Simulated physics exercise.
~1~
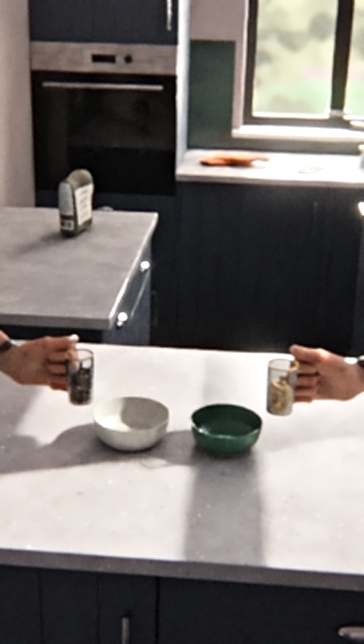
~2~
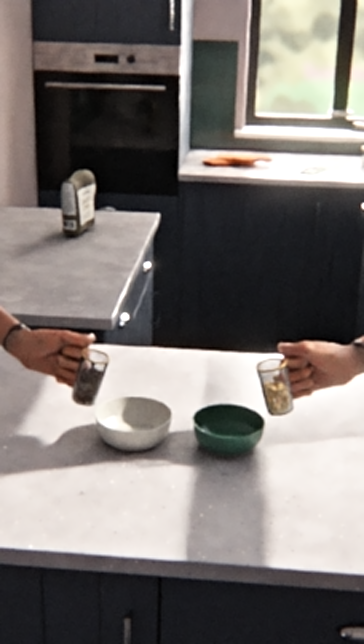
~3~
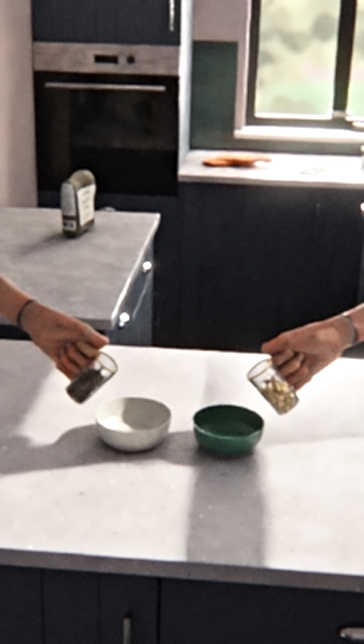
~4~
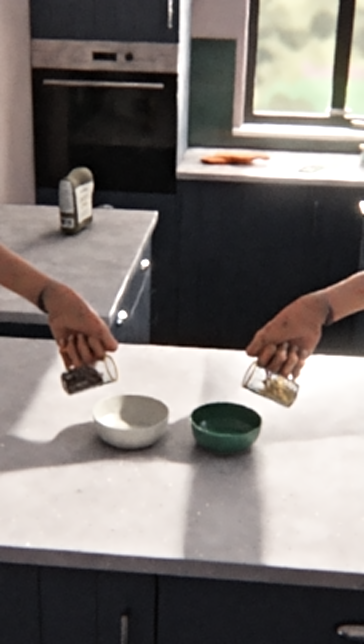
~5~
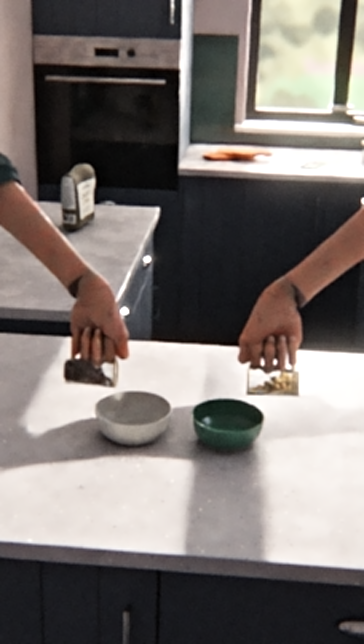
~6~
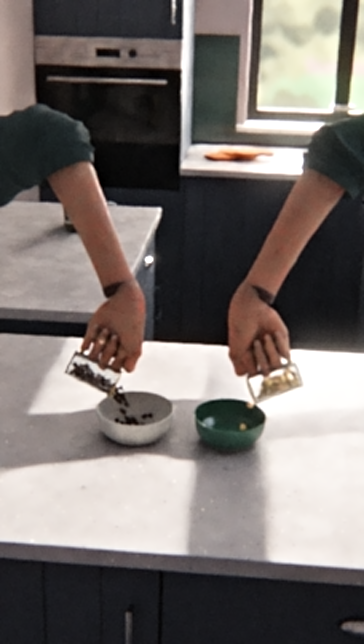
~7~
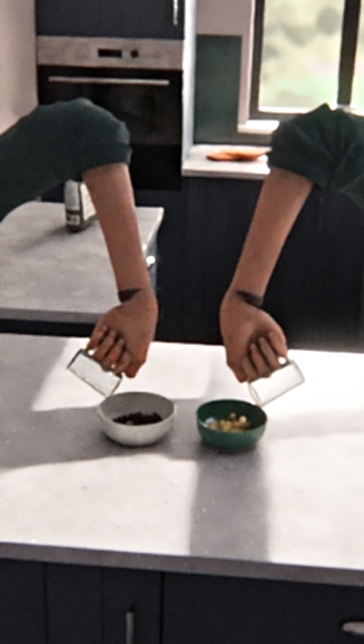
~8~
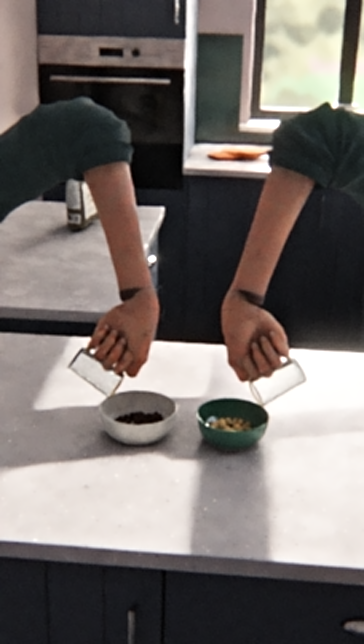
In a kitchen, two hands tip small glasses, emptying dark and pale pieces into separate bowls.
